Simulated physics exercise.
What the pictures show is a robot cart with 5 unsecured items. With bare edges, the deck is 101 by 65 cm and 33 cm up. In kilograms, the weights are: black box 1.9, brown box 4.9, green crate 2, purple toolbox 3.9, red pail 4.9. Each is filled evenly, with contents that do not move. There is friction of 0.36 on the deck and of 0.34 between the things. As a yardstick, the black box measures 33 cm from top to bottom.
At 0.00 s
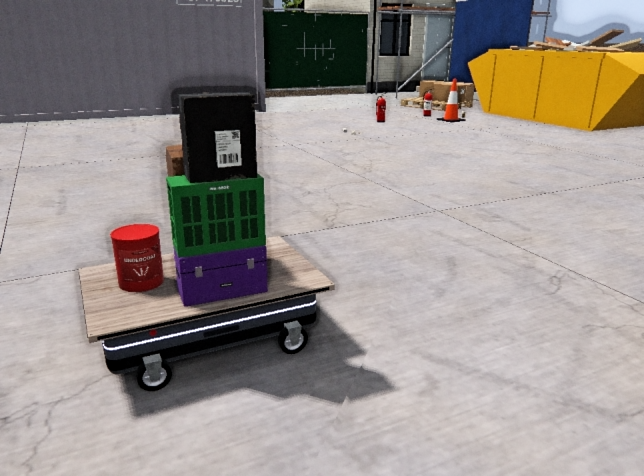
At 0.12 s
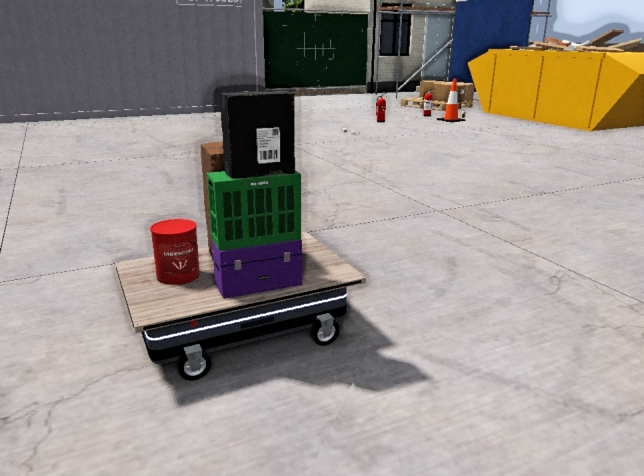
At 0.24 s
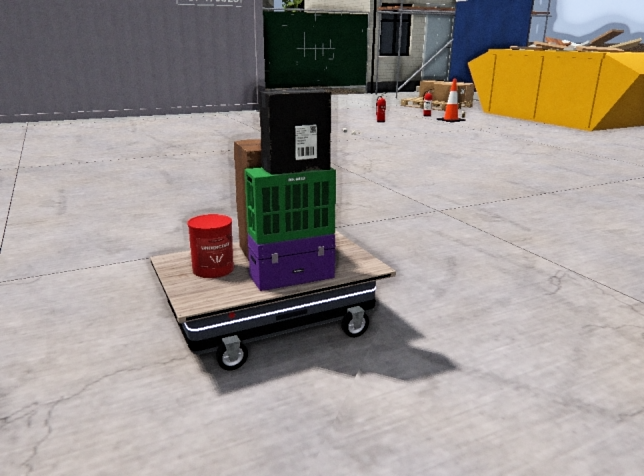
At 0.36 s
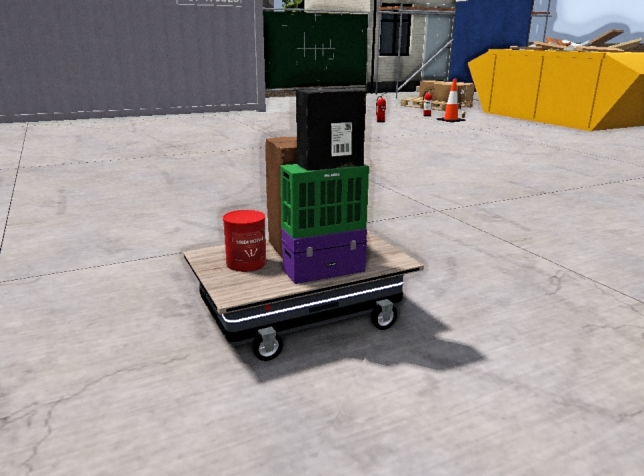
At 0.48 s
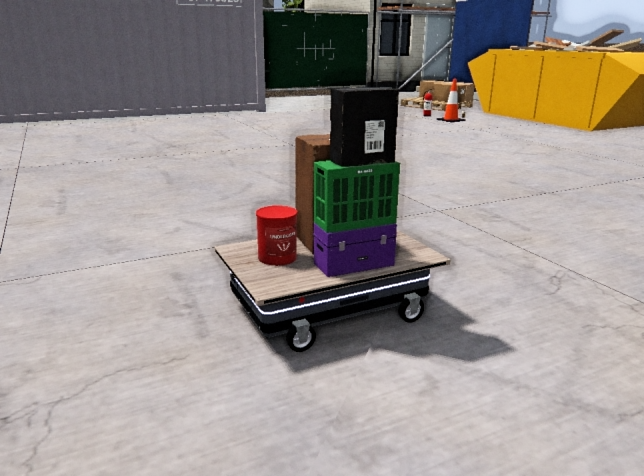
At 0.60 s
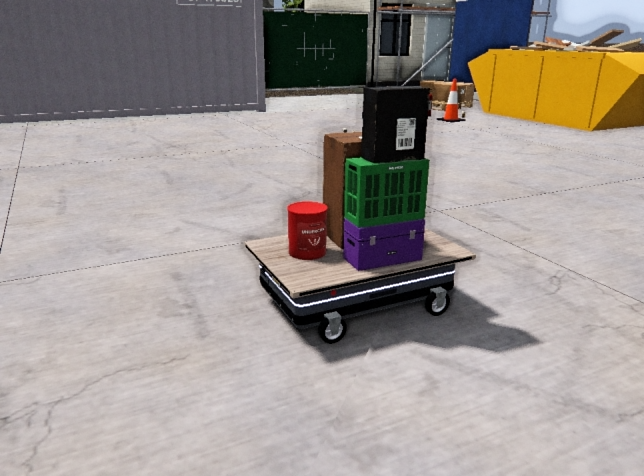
In a concrete yard, a flat cart carrying stacked boxes and a red pail rolls right.
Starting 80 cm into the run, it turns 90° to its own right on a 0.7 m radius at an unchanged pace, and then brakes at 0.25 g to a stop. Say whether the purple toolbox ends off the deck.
Most likely it survives the ride.
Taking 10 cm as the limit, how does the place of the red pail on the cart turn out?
The red pail remains in place.
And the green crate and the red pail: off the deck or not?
Once it settles, the green crate has gone out of bounds; as for the red pail, it keeps within bounds.
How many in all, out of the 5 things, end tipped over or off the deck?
Total: 4.
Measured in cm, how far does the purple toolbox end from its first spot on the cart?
Displacement: Approx. 22 cm.
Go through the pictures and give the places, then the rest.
In the first picture, 0 cm covered; purple toolbox (221, 269); black box (218, 137).
In the second picture, 17 cm covered; green crate (255, 207); red pail (176, 251).
In the third picture, 34 cm covered; black box (295, 131).
In the fourth picture, 50 cm covered; green crate (325, 198); red pail (245, 240).
In the fifth picture, 67 cm covered; black box (363, 126).
In the sixth picture, 84 cm covered; purple toolbox (384, 239); green crate (386, 189).
After 1.00 s, 140 cm covered, turned 37°; purple toolbox 14° off upright near (481, 243); black box 15° off upright; green crate 15° off upright.
After 1.30 s, 182 cm covered, turned 71°; black box and brown box now off the deck; purple toolbox 53° off upright near (557, 265); green crate 47° off upright.
After 1.50 s, 210 cm covered, turned 89°; green crate now off the deck; purple toolbox on its side near (614, 300).
After 1.80 s, 246 cm covered, turned 90°; purple toolbox on its side.
In the end (2.6 s), off the deck, black box, brown box and green crate; toppled on the cart, purple toolbox; the last one under 10 cm from the start.
